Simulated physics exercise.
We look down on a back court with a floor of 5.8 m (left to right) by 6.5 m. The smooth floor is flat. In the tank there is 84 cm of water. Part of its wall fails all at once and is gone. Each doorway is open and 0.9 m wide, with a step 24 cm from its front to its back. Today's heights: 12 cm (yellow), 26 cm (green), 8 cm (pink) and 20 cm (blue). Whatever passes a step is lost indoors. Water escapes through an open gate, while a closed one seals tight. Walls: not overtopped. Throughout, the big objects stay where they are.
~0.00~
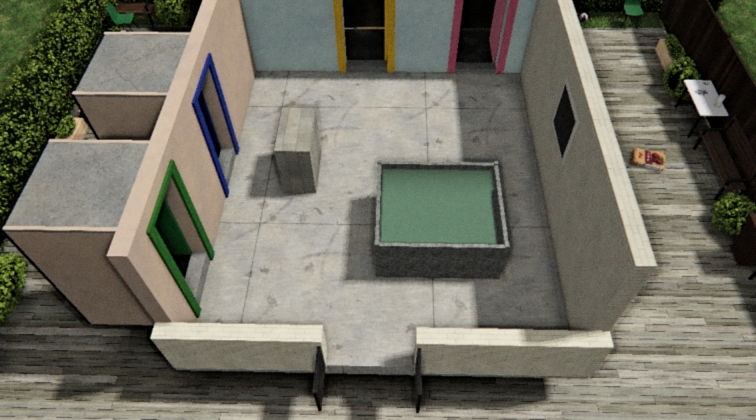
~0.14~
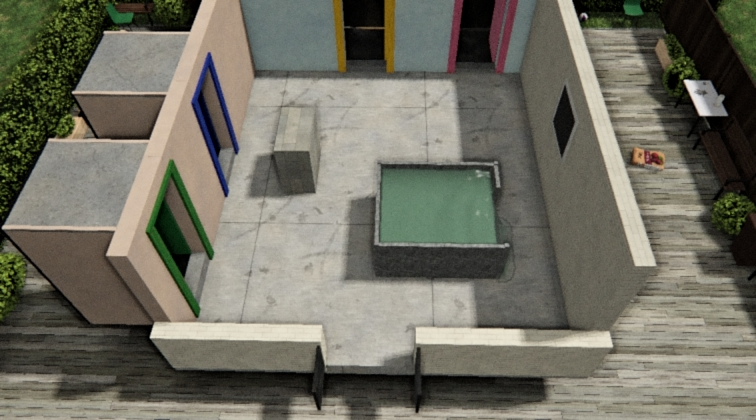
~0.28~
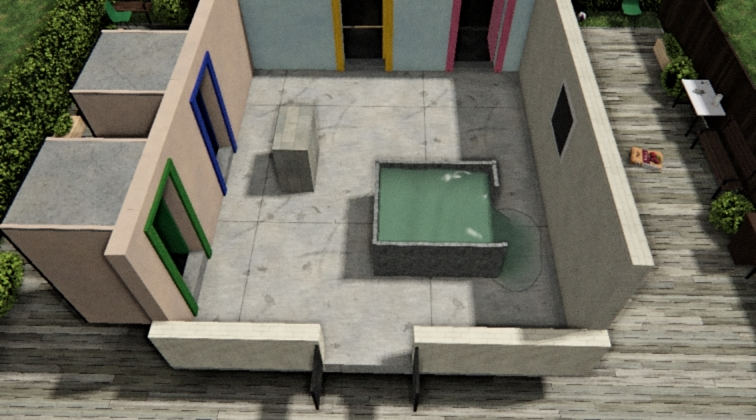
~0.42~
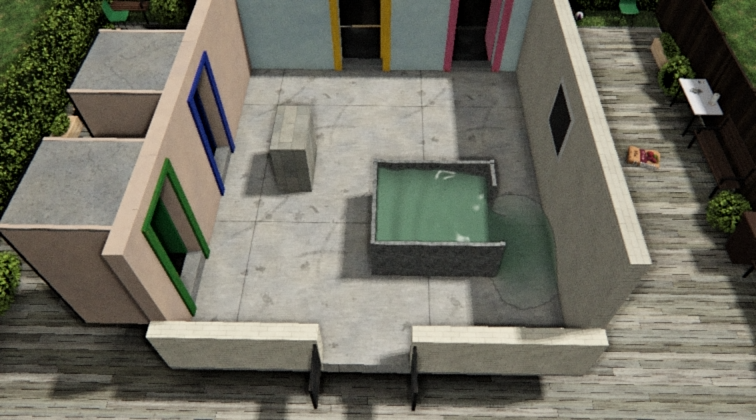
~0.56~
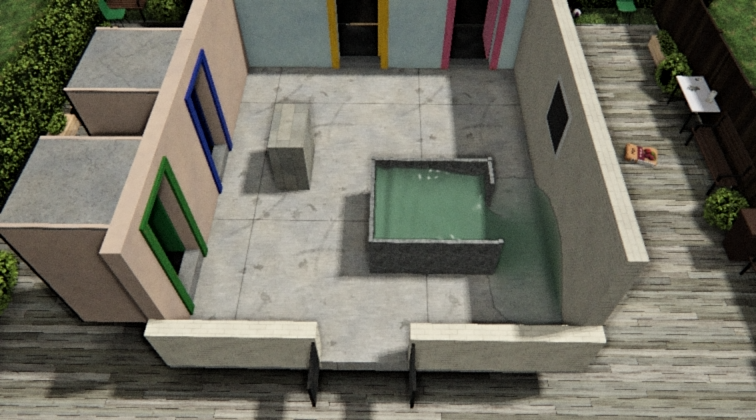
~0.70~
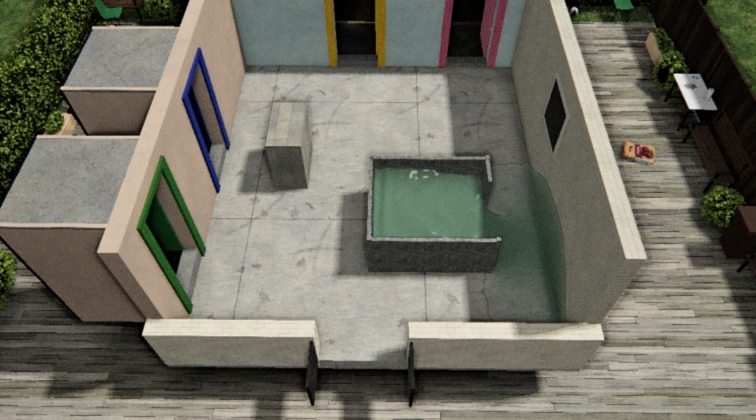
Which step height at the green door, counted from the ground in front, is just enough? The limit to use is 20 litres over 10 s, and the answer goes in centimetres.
A height of roughly 17 cm is just enough.
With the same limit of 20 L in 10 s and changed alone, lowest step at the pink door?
I'd raise pink to close to 16 cm.
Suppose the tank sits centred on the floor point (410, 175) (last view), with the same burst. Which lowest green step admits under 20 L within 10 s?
At least roughly 10.0 cm high.
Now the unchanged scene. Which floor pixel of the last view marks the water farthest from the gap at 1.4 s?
Near pixel (514, 89).
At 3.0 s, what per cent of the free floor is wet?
Roughly 60 percent of the floor is wet.
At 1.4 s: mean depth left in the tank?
Averaged depth comes out at about 47 cm.
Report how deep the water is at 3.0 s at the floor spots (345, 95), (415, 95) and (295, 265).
Depths of roughly 1 cm, 3 cm and 4 cm, in that order.
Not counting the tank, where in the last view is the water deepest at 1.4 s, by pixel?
(565, 347).
After 1.4 s water covers 20 % of the floor, deepest (68 cm) near (565, 347); it has not reached the green door.
After 3.0 s water covers 60 % of the floor, deepest (31 cm) near (563, 336); 9 cm at the green door, 0 litres in over its 26 cm step.
After 10.0 s water covers 100 % of the floor, deepest (12 cm) near (233, 130); 4 cm at the green door, 0 litres in over its 26 cm step.
At the green door as built, the water arrived by 3.0 s and peaked near 23 cm at 3.6 s.
Run again over the same 10 s with other heights there, 43 litres in over 14.5 cm, 7 litres over 19.5 cm. The limit of 20 litres is kept from about 17 cm up.
